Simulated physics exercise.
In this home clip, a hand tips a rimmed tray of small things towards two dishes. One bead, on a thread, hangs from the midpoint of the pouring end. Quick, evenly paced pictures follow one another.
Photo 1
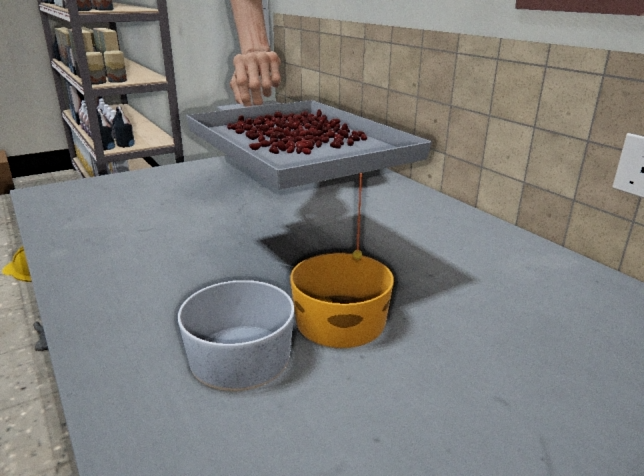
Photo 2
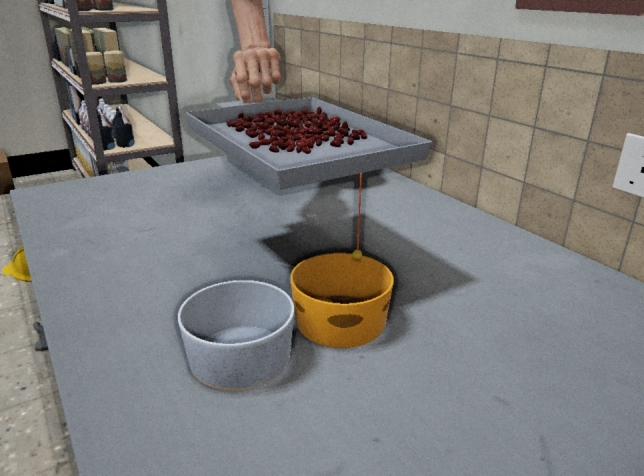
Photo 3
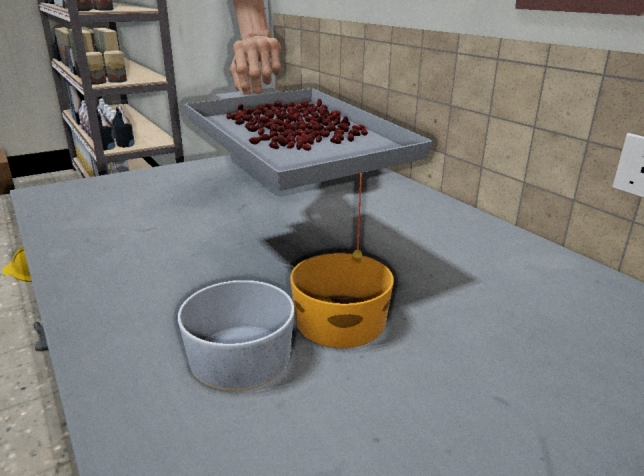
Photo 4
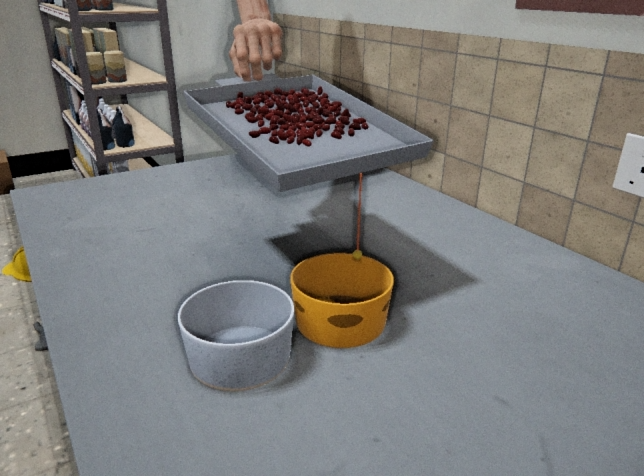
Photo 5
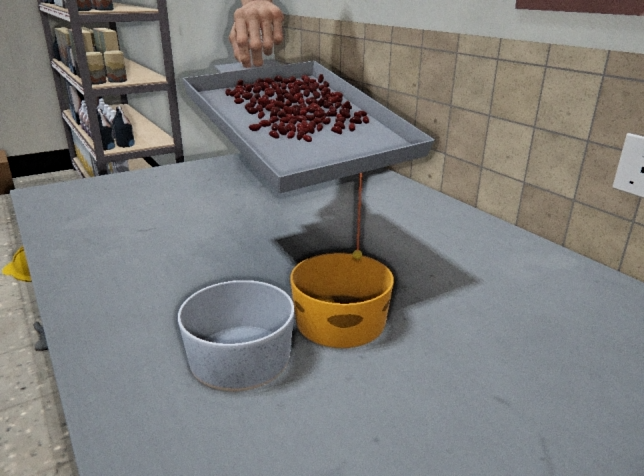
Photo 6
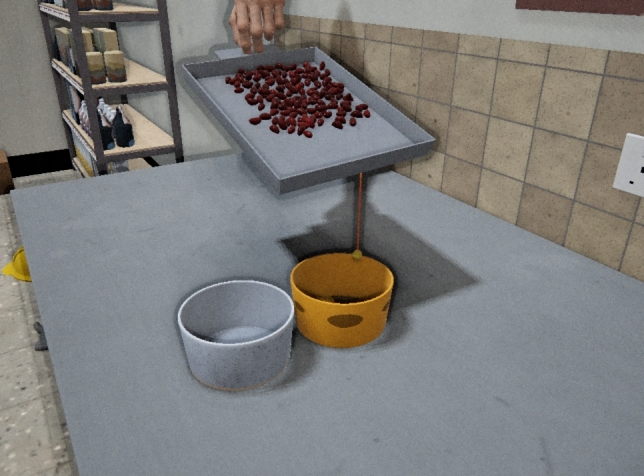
A hand raising the back of a grey tray of dark red beans, slanting it above a grey dish and a yellow dish.
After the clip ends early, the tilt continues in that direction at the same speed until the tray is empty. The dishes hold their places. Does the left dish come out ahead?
Winner: Right dish.
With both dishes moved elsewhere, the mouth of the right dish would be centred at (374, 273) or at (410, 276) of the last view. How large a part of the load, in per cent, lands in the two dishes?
In order: 70 per cent and 90 per cent.
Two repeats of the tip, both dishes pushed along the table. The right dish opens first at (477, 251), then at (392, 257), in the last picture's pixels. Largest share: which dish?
The first time the left-side one comes out ahead, the second time the left-side one.
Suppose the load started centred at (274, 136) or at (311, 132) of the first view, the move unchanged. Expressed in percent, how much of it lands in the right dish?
You'd see roughly 30 per cent first and roughly 40 per cent second.
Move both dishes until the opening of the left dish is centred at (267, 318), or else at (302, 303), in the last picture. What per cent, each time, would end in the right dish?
It would be roughly 40 per cent, followed by roughly 30 per cent.
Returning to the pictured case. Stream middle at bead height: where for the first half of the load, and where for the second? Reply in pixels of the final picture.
About (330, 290) to begin with, then about (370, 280).
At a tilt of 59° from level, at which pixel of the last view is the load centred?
At about (330, 151).
Soon after the last picture, tray tipped steeply; nearly all on the tray; a stray few in the air.
A little later, tray tipped right over; most on the tray; a stray few in the left dish; a small part in the right dish; a small part outside both; a stray few in the air.
Later still, tray tipped past a quarter turn; a small part in the left dish; about a third in the right dish; about half outside both.
At rest, tray tipped past a quarter turn; a small part in the left dish; about a third in the right dish; about half outside both.
